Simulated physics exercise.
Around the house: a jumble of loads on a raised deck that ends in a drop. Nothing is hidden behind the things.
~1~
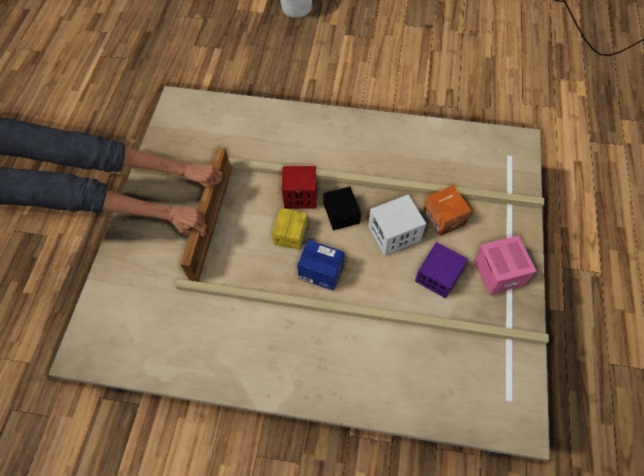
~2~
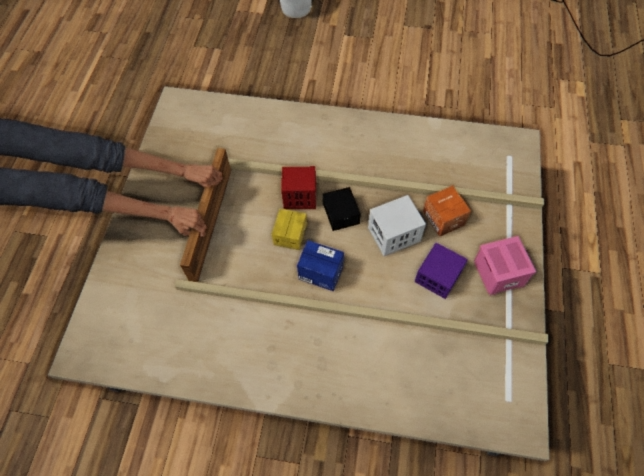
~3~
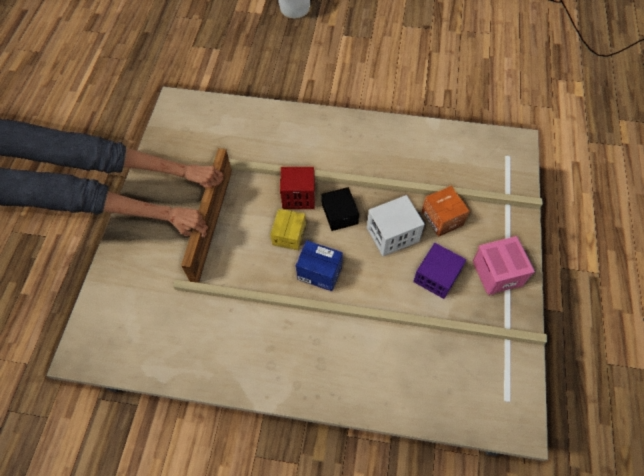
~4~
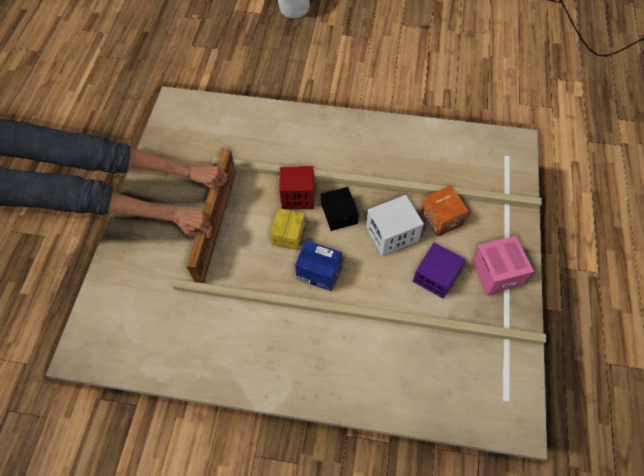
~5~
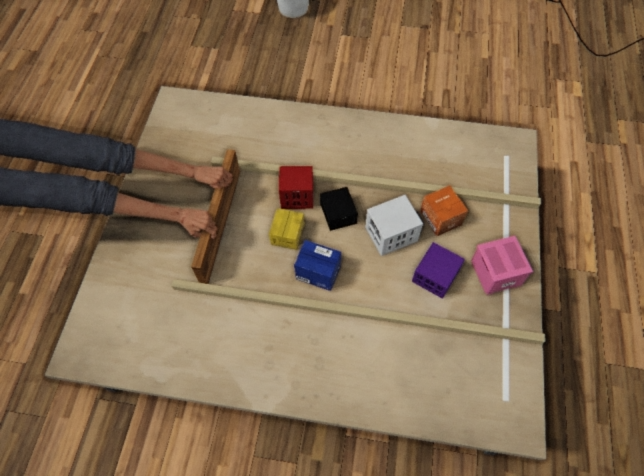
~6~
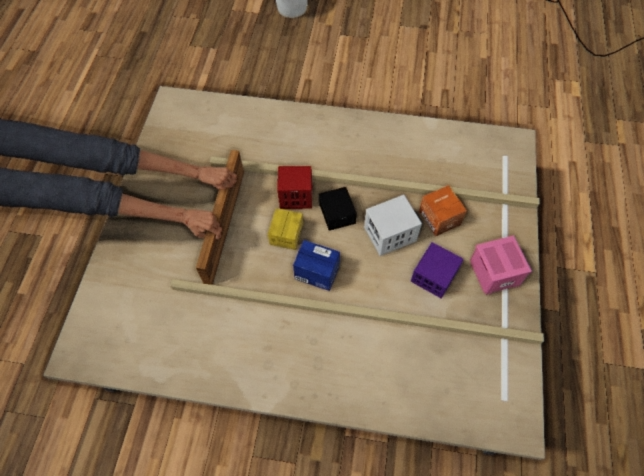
Two hands in dark sleeves reach from the left over a pale board on a wood-patterned floor, seen from high above, gripping an upright brown plank. Between two thin rails sit red, yellow, black and blue boxes, with white, orange, purple and pink ones farther right, the pink overlapping a white line. The hands push the plank slightly right without touching the boxes, while the view drifts very faintly.
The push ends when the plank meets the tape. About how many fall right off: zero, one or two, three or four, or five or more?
Here the number that fall off is five or more.
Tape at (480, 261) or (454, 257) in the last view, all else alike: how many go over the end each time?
The counts: 2 and 1.
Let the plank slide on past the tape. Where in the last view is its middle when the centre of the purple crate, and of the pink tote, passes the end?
Its middle is around (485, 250) and around (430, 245).
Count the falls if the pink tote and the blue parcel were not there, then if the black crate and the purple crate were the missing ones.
Fallen: 3, and 3 in the other try.
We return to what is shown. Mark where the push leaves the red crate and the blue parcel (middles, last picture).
The red crate stops around (526, 220); the blue parcel around (529, 292).
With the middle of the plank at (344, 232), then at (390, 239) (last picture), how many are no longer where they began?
7 and 8.
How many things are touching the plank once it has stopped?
That makes 3.
Soon after, none off yet; pink tote at rest near (499, 266); orange box at rest near (442, 211); purple crate at rest near (437, 270).
After that, none off yet; pink tote displaced about its own width near (527, 275); orange box displaced about its own width near (469, 204); purple crate displaced about its own width near (467, 289).
In the end, the number that fall off is five or more; gone, black crate, white crate, purple crate, orange box and pink tote.
